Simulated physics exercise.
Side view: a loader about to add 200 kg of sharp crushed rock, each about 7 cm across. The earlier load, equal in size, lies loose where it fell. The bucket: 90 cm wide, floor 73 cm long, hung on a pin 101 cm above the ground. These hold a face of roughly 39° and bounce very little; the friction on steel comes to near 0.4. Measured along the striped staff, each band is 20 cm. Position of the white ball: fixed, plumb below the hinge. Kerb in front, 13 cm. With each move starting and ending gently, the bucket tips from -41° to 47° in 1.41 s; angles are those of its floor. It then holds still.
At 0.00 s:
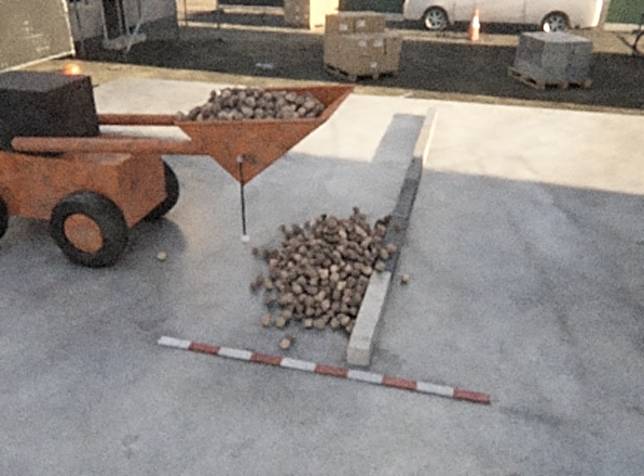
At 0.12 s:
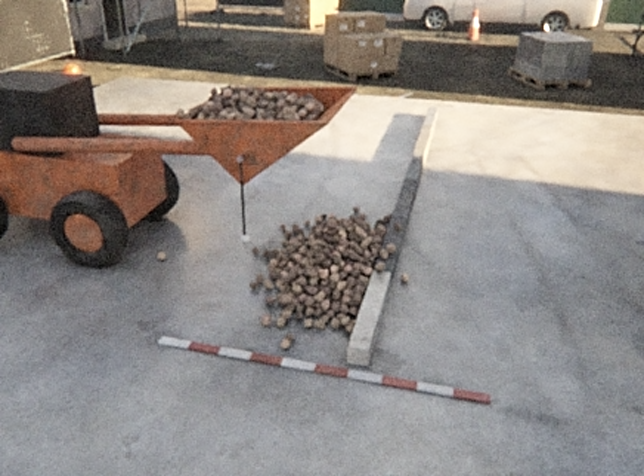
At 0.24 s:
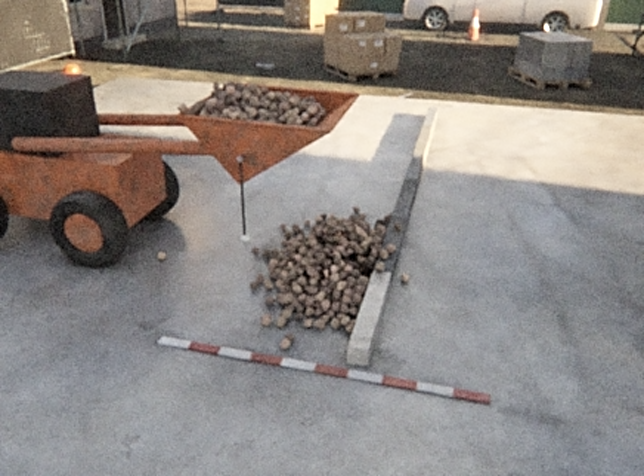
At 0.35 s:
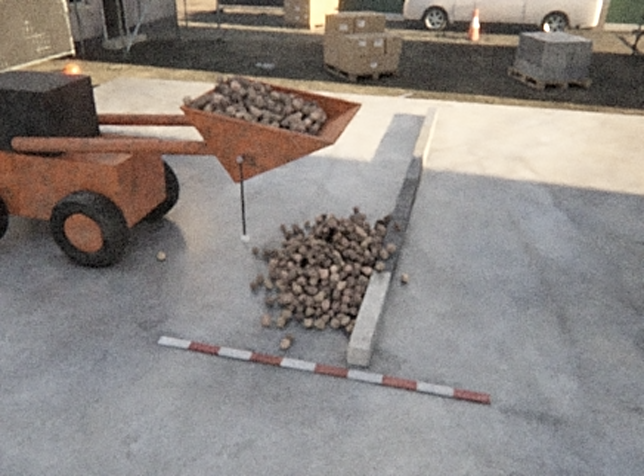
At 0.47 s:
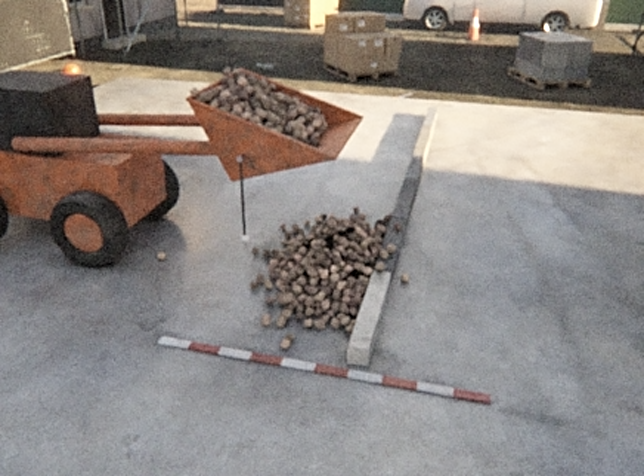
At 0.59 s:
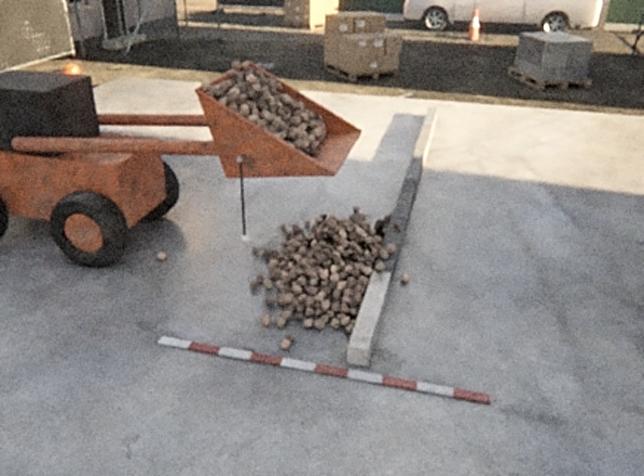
An orange loader with black wheels stands at the left of a grey concrete yard, seen from the side and slightly above, its raised bucket full of brown stones. Below lies a loose heap of similar stones against a pale kerb, with a red-and-white staff in front and pallets, a cone and a white vehicle behind. The bucket steadily tilts, its front edge lowering, while the camera stays still.
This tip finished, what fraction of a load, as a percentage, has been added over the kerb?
About 10 per cent of a load.
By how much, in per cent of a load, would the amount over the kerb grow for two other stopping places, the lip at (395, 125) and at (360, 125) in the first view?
I'd say close to 75 per cent for one and close to 30 per cent for the other, in that order.
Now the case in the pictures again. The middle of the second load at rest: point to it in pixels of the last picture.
Their centre ends up near (344, 252).
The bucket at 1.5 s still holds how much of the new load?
Estimate: 25 % remaining inside, roughly.
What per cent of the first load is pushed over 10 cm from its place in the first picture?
Roughly 5 percent.
After 1.1 s the floor is at 33°; in per cent of one load, 99 in the bucket, 102 on this side of the kerb; the foremost stones are at (386, 252).
After 1.5 s the floor is at 47°; in per cent of one load, 23 in the bucket, 177 on this side of the kerb, 1 over the kerb; the foremost stones are at (397, 257).
After 1.9 s the floor is at 47°; in per cent of one load, 0 in the bucket, 194 on this side of the kerb, 7 over the kerb; the foremost stones are at (456, 277).
After 4.3 s the floor is at 47°; in per cent of one load, 0 in the bucket, 191 on this side of the kerb, 10 over the kerb; the foremost stones are at (470, 284). Net gain over the kerb, 10.
